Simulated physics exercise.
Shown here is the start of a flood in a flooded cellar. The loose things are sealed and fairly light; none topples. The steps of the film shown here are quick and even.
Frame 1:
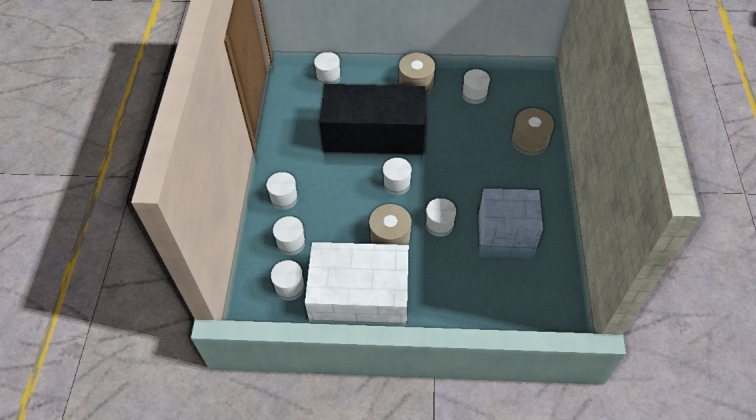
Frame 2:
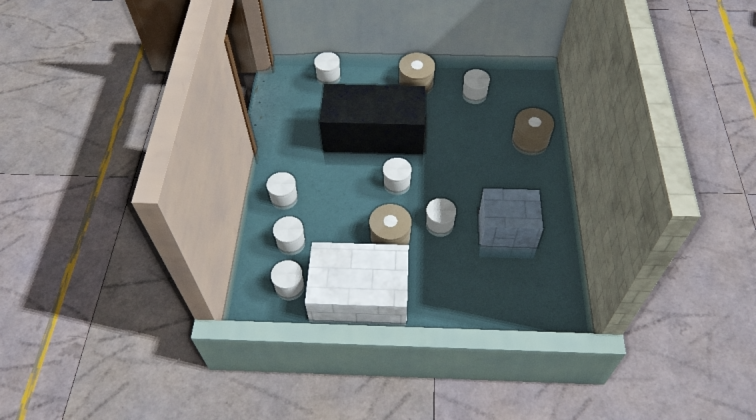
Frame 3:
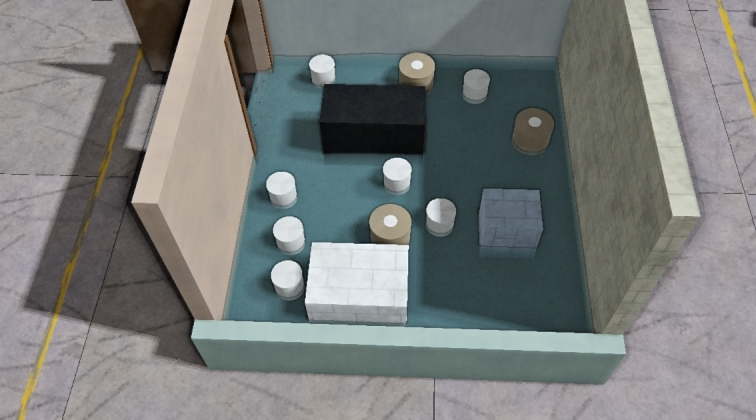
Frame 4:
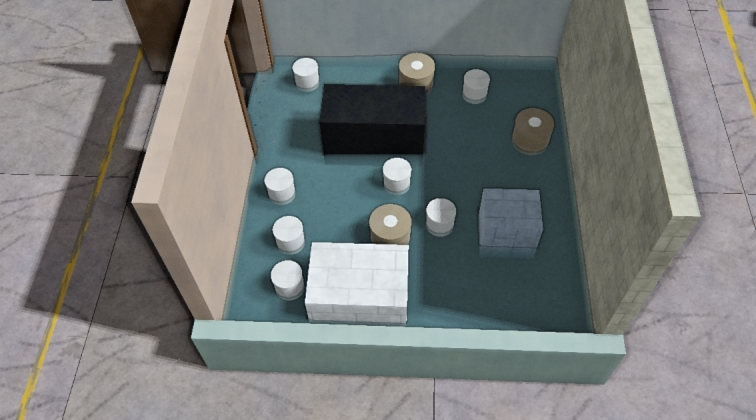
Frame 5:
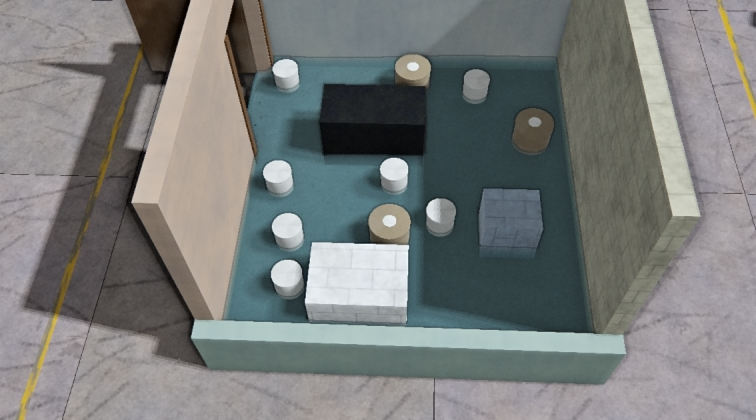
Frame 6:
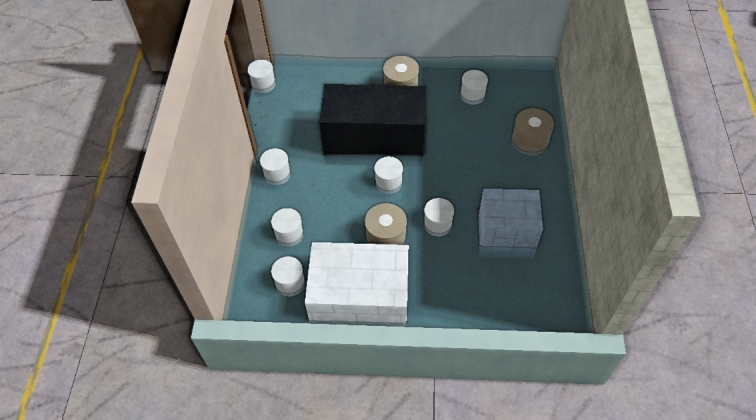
A brown door in the left wall swings outward, and then the white pail near the back of the flooded room drifts left toward the opening, followed by slighter shifts among several other floating pails and round tan objects.
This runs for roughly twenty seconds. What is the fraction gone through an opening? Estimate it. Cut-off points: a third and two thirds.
Two thirds and higher.
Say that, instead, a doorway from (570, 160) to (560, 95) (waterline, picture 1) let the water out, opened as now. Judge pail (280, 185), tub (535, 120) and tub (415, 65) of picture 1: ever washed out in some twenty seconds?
Okay, so: Never exits for the first, makes it outside for the second, makes it outside for the third.
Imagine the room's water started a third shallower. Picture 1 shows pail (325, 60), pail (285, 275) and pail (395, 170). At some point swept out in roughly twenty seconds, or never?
Escapes; retained; escapes.
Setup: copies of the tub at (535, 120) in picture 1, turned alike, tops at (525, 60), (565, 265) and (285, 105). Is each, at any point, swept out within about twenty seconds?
Exits, remains, exits.
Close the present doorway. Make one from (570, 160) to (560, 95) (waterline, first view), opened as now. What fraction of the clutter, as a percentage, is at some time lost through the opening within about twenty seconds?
I'd put it near 70 per cent.
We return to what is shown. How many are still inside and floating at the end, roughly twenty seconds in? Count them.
It works out to 0.
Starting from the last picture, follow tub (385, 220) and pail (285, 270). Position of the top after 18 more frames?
(318, 185) and (297, 222), approximately.
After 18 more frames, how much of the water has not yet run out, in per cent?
About 58 percent.
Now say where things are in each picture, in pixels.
The first picture shows a pail at (327, 61) floats; a pail at (281, 184) floats; 0 of 10 have shifted.
The second picture shows a pail at (327, 61), afloat; a pail at (281, 184) floats; 0 of 10 have shifted.
The third picture shows a pail at (322, 64), afloat, close to its start; a pail at (281, 183) floats; 1 of 10 have shifted.
The fourth picture shows a pail at (305, 67) floats, close to its start; a pail at (279, 179) floats, close to its start; 2 of 10 have shifted.
The fifth picture shows a pail at (285, 68), afloat, a stride from its start; a pail at (277, 172), afloat, close to its start; 4 of 10 have shifted.
The sixth picture shows a pail at (260, 69) floats, a stride from its start; a pail at (274, 160), afloat, a stride from its start; 7 of 10 have shifted.
A moment on, 2 of 10 are out; 8 afloat.
Next, 6 of 10 are out; 4 afloat.
Later, 8 of 10 are out; 2 afloat.
In the end, 10 of 10 are out; 0 afloat.
